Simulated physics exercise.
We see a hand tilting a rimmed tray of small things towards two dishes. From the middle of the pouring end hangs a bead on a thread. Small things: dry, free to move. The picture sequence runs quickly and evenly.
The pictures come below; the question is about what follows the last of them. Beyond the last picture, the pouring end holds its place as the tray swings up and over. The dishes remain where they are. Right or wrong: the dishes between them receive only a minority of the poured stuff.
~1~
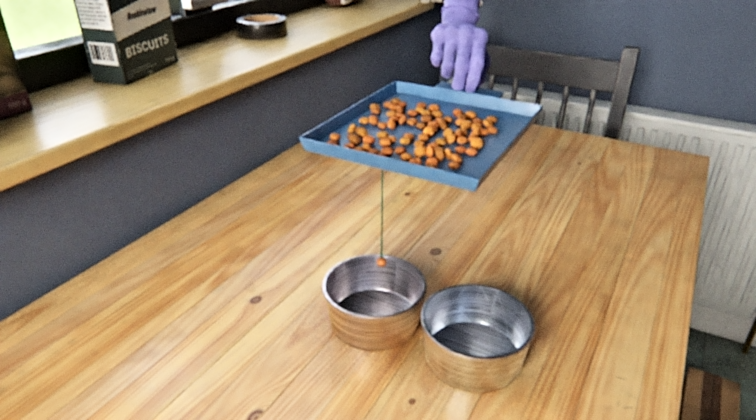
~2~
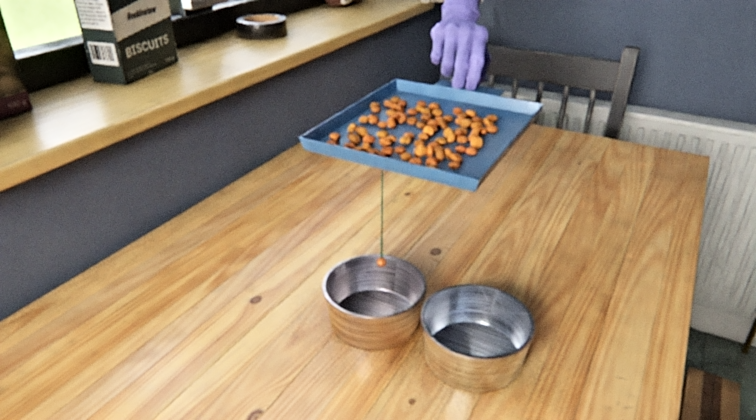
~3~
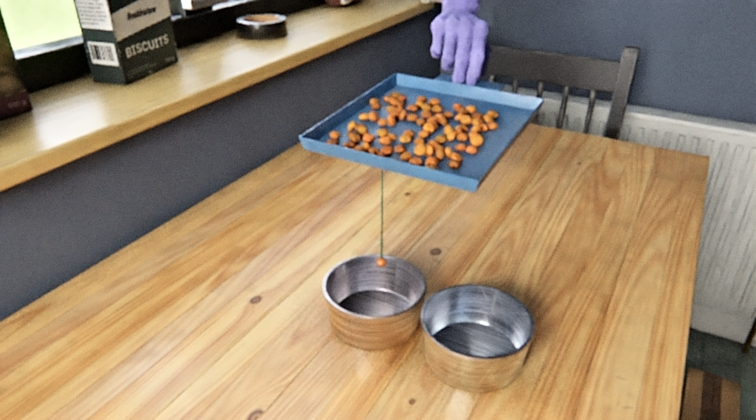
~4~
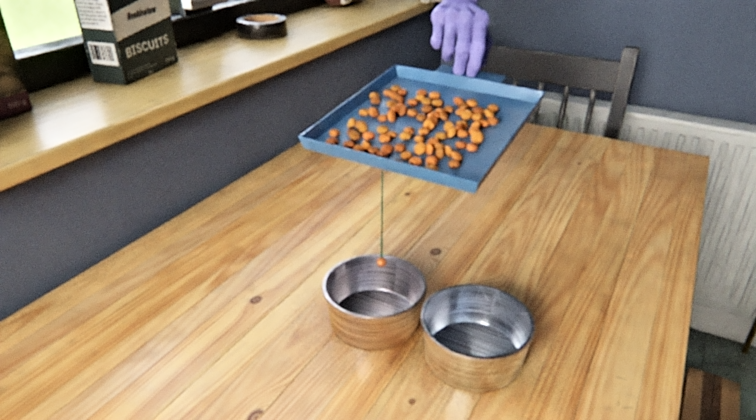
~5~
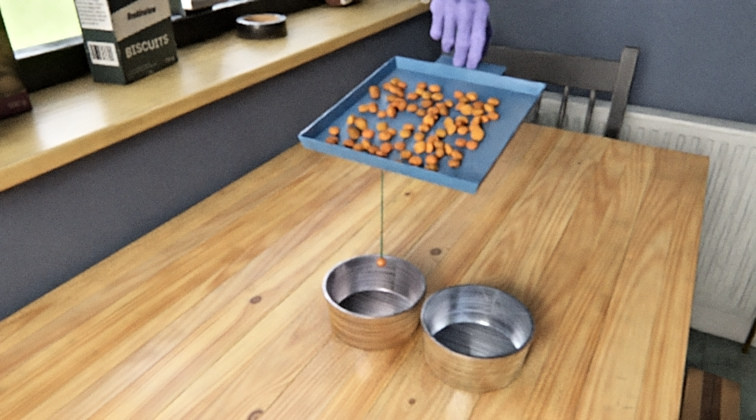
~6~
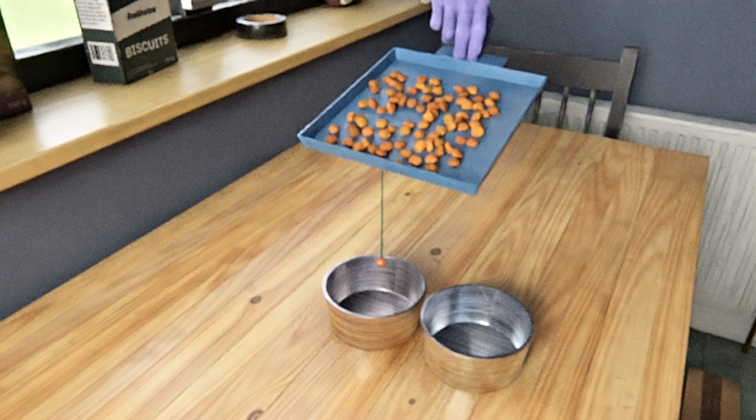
Wrong, they get over half.
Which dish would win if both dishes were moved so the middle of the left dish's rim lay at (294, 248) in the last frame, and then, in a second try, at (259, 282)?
In the first try it's the rightmost dish, and in the second it's the rightmost dish.
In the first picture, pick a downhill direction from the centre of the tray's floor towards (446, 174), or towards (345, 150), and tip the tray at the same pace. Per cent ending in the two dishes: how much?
I'd expect around 90 in a hundred first and around 10 in a hundred second.
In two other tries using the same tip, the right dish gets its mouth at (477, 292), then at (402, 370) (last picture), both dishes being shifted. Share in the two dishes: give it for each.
In turn 20 and 10 in a hundred.
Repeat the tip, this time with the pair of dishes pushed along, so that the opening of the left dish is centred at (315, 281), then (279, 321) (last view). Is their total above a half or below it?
Beyond half, then short of half.
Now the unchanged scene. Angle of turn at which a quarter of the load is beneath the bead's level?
Reading: Some 100°.
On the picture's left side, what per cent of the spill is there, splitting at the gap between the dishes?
Around 80 %.
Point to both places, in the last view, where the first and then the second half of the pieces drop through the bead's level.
The first part at (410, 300); the rest at (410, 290).
Shortly afterwards, tray tipped steeply; all but a few on the tray; only a few in the air.
Next, tray tipped right over; near a quarter on the tray; near a quarter in the right dish; a little in the left dish; a little outside both; near a third in the air.
Some moments later, tray tipped past a quarter turn; near half in the right dish; near a third in the left dish; near a quarter outside both.
In the end, tray tipped past a quarter turn; near half in the right dish; near a third in the left dish; near a quarter outside both.
